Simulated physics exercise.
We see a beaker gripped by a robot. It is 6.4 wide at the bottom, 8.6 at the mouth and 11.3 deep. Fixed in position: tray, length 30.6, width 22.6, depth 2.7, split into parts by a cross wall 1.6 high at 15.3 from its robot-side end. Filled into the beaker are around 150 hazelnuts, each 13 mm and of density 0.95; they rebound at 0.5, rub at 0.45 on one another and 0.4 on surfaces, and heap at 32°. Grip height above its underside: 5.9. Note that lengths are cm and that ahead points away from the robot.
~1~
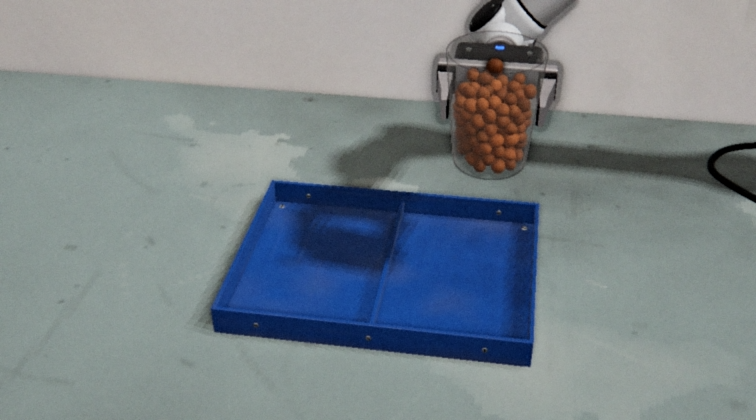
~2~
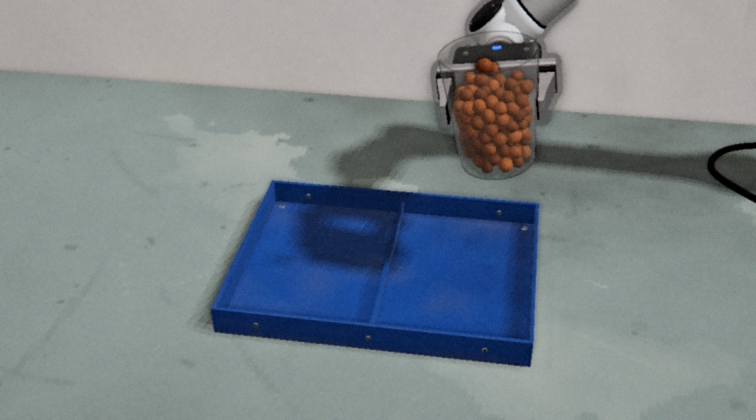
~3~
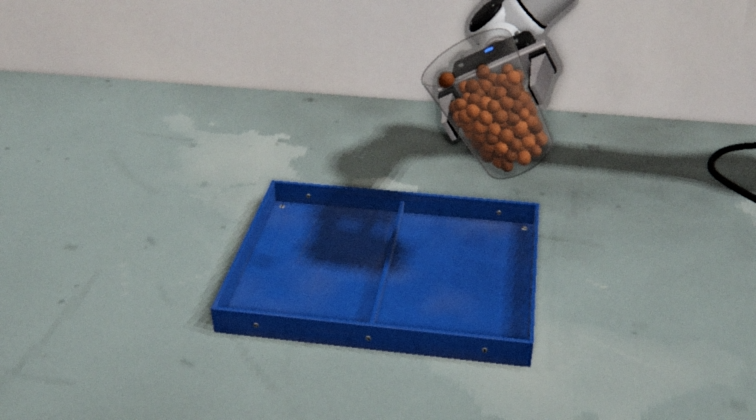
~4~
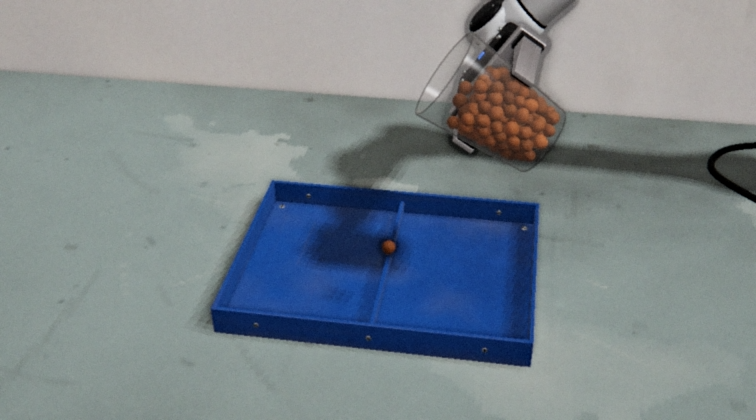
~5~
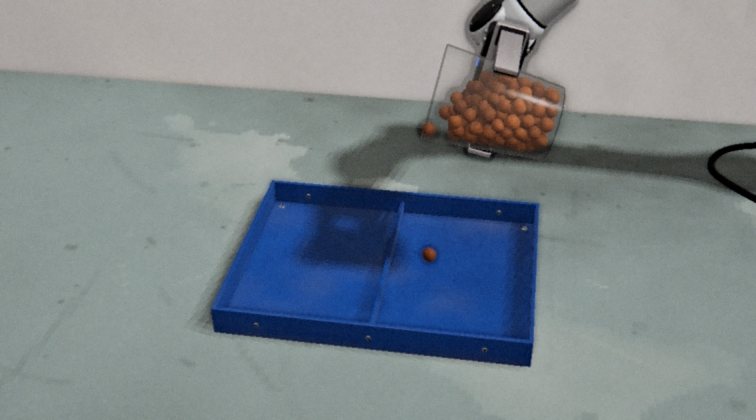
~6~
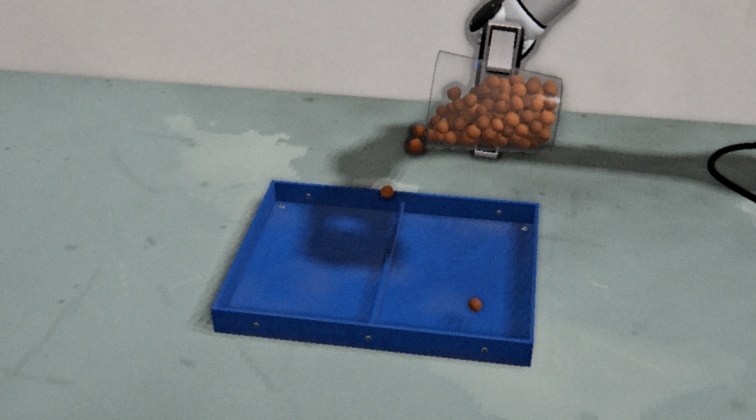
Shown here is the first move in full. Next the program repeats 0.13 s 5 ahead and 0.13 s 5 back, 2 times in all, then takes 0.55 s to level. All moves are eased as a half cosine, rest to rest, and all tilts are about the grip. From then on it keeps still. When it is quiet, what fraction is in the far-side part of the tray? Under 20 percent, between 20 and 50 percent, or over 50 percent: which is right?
The right one is over 50 percent.
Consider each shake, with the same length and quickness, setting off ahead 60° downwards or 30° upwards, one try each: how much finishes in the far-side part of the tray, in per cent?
It comes to around 30 per cent on the first try and around 80 per cent on the second.
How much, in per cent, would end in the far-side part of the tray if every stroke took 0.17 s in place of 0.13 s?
Estimate: Near 60 per cent.
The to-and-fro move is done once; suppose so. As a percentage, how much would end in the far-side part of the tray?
60 per cent.
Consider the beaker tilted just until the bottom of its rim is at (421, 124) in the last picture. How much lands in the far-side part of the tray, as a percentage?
35 %.
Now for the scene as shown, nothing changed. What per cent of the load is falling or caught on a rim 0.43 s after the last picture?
Estimated fraction: Near 3 %.
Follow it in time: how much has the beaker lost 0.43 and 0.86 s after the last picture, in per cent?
Readings in order: 65, 80.
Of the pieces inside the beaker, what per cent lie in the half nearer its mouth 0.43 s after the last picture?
Roughly 70 per cent.
Then, 0.43 s on, tilted 86° forward, highest piece 20 above the table; 80 in the far-side part, 51 in the beaker, 12 in the robot-side part, 4 in flight or on a rim.
Then, 0.86 s on, tilted 28° forward, highest piece 22 above the table; 100 in the far-side part, 26 in the beaker, 18 in the robot-side part, 3 on the table or floor.
Then, 1.27 s on, level, highest piece 20 above the table; 100 in the far-side part, 26 in the beaker, 18 in the robot-side part, 3 on the table or floor.
Then, 2.32 s on, level, highest piece 20 above the table; 100 in the far-side part, 26 in the beaker, 18 in the robot-side part, 3 on the table or floor.
In the end, 100 in the far-side part, 26 in the beaker, 18 in the robot-side part, 3 on the table or floor. That is 68 % in the far-side part of the tray.
